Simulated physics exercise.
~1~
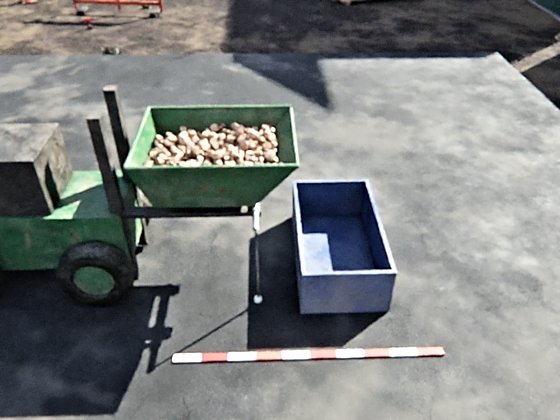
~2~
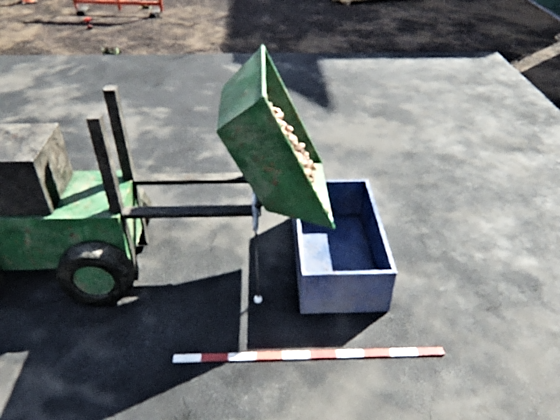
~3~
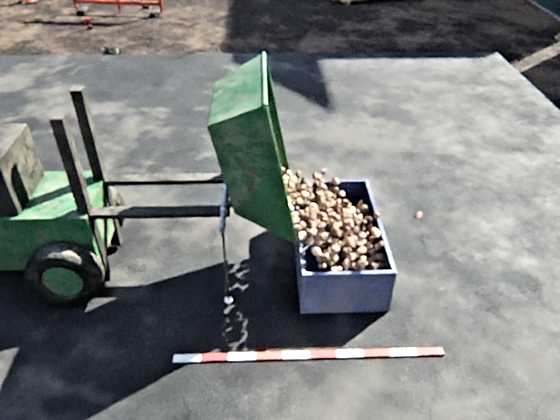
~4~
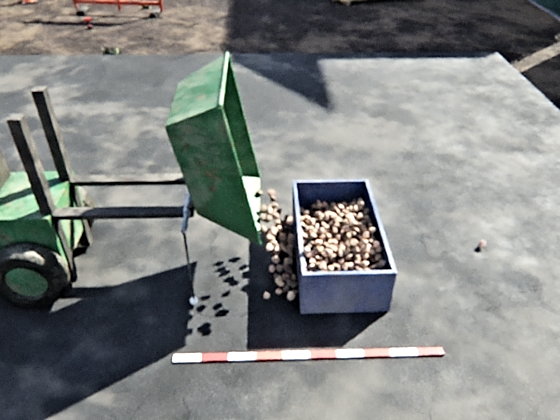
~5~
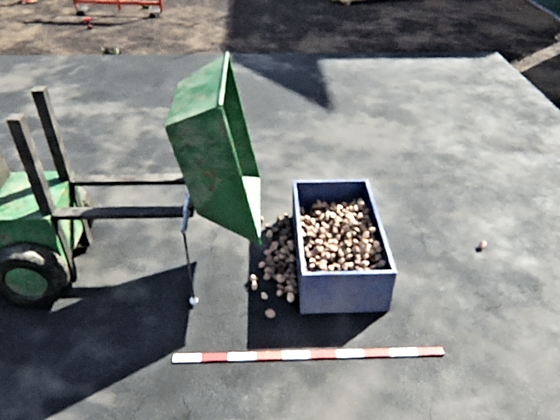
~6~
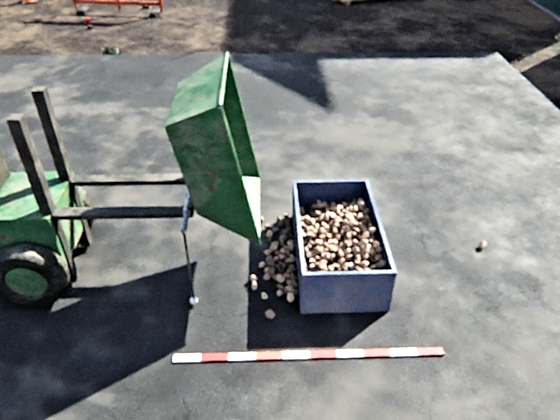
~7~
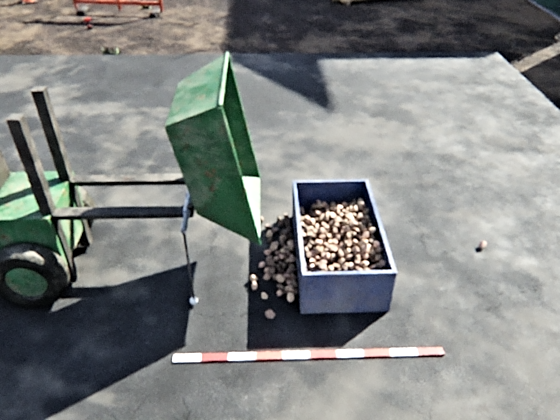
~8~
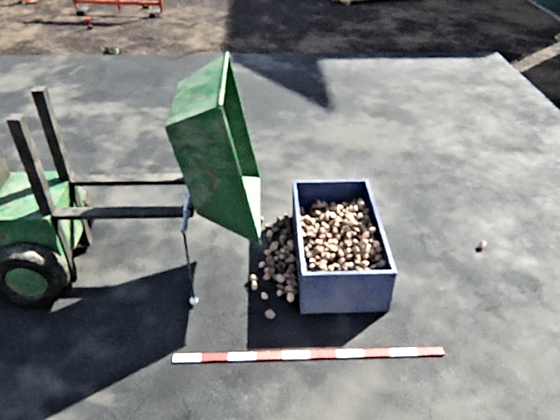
On sunlit tarmac, a green forklift tips its skip and backs left, filling a blue bin with stones and spilling some beside it.
